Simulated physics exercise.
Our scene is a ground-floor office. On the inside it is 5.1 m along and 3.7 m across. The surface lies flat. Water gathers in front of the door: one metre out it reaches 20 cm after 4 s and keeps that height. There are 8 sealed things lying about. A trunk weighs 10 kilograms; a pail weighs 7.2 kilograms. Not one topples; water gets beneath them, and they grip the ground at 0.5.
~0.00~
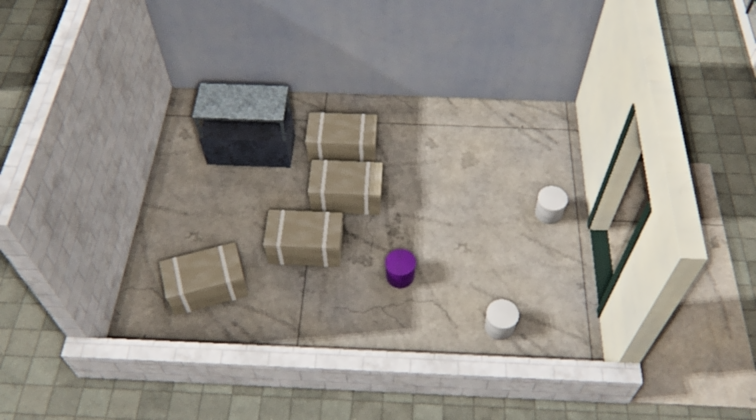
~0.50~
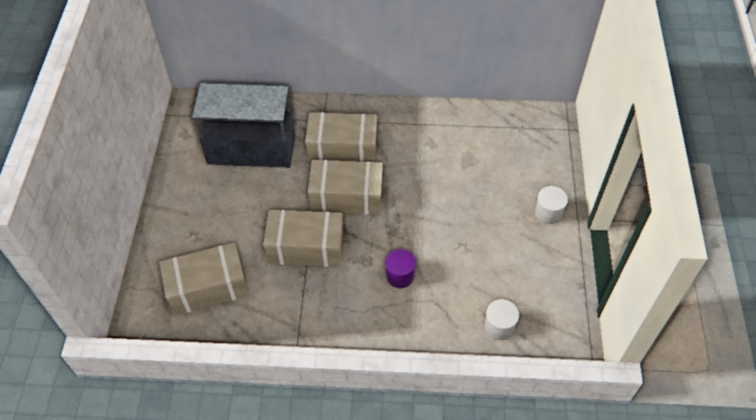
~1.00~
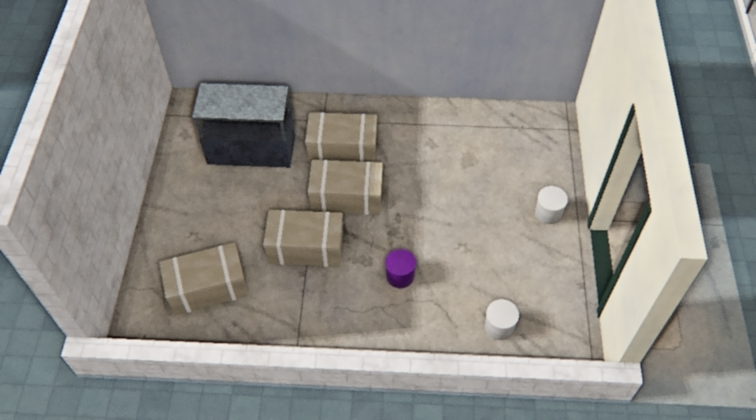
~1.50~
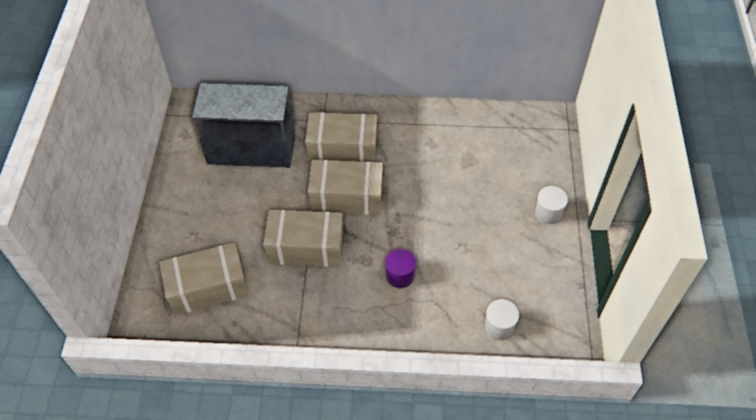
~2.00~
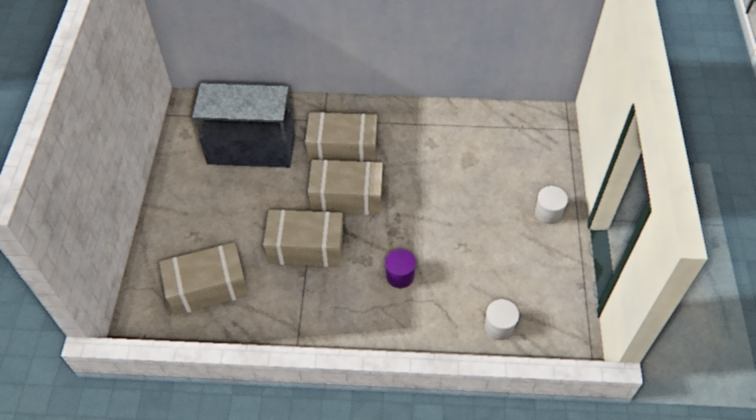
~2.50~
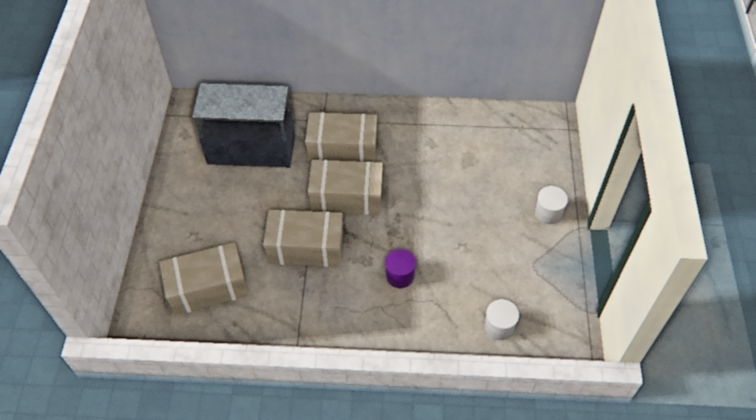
A ground-floor room with pale walls and a stone-like floor is seen from a high angle outside, by a camera that stays still. Four tan boxes with white bands and a dark, grey-topped cabinet stand at left, a purple pail near the centre, and two white cylinders at right. Bluish water covers the paving outside, then spreads through the right-hand doorway onto the floor, while the objects stay put.
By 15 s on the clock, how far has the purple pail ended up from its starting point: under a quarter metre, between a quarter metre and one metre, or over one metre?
It winds up well off.
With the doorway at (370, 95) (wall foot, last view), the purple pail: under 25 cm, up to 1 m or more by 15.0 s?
Note: Purple pail displaced a short distance.
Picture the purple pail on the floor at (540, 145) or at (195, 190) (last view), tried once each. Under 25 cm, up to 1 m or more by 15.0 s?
Run 1 - in place; run 2 - well off.
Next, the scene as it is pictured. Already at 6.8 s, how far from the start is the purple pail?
Shift by then: About 50 cm.
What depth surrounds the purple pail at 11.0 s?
About 8 cm.
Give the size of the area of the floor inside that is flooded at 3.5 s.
Close to 2.5 m2, I'd say.
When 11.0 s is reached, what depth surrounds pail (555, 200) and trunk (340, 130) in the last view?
Close to 4 and 4 centimetres.
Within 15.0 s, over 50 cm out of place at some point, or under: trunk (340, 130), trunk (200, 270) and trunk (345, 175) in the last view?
Above, above, above.
After 3.5 s the purple pail is near (401, 262), 0.0 m from its start, aground; 0 afloat.
After 6.8 s the purple pail is near (352, 260), 0.5 m from its start, aground; 1 afloat.
After 11.0 s the purple pail is near (295, 250), 1.1 m from its start, aground; 4 afloat.
After 15.0 s the purple pail is near (262, 217), 1.6 m from its start, afloat; 6 afloat.
